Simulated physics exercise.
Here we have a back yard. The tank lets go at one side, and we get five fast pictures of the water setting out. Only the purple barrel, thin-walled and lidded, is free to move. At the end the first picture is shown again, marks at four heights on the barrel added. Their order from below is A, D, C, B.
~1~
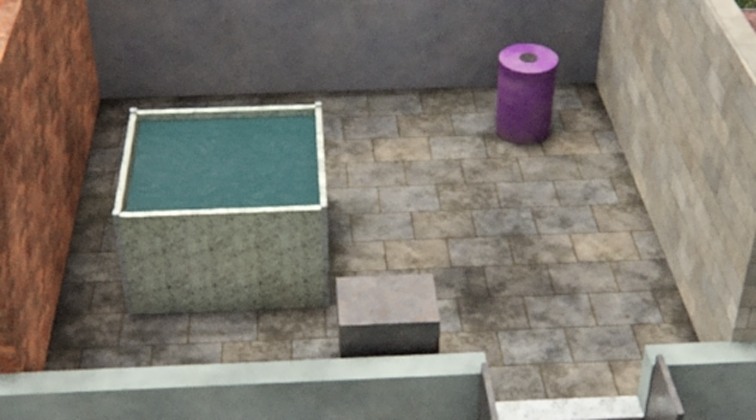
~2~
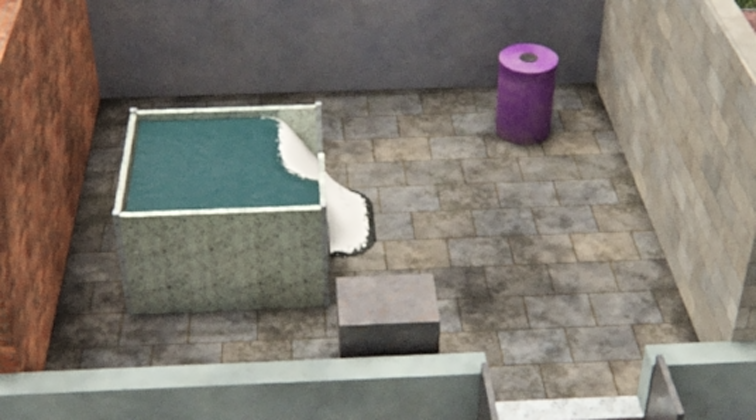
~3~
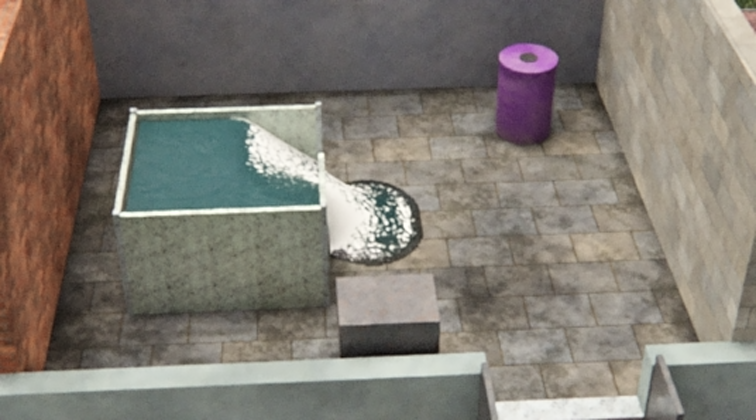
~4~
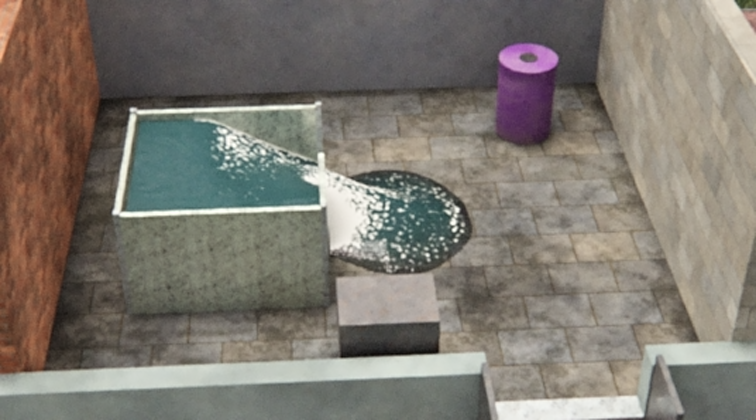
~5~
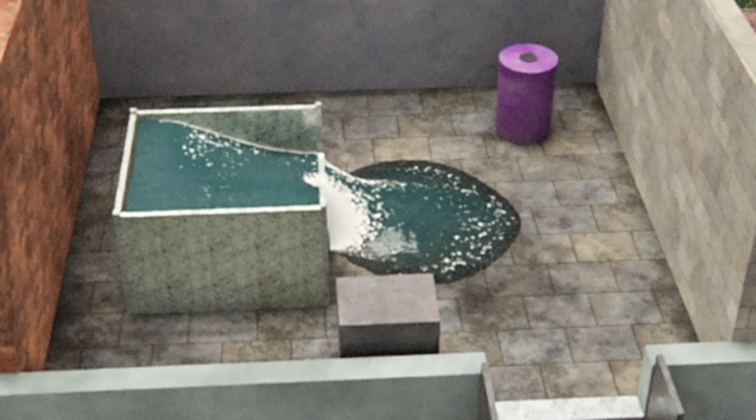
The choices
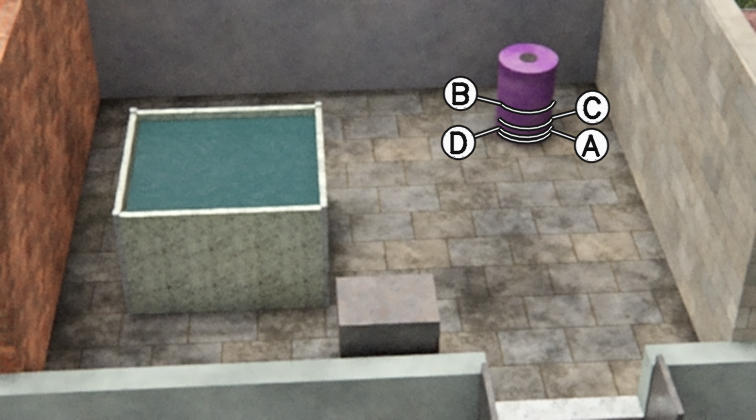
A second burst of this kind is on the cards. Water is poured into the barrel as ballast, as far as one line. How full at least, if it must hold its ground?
I would pick line B.
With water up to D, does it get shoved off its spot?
Yes.
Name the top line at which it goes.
That would be C.
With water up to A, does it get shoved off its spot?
Yes, that goes wrong.
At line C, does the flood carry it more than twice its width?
No, it does not.
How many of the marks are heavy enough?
One of the four.
On the marked copy, A at (528, 141); B at (530, 112); C at (529, 128); D at (528, 137); from the bottom up A, D, C, B.
If A is chosen, it is pushed about 7 times its own width away.
If B is chosen, it does not move.
If C is chosen, it is pushed about its own width away.
If D is chosen, it is pushed about 4 times its own width away.
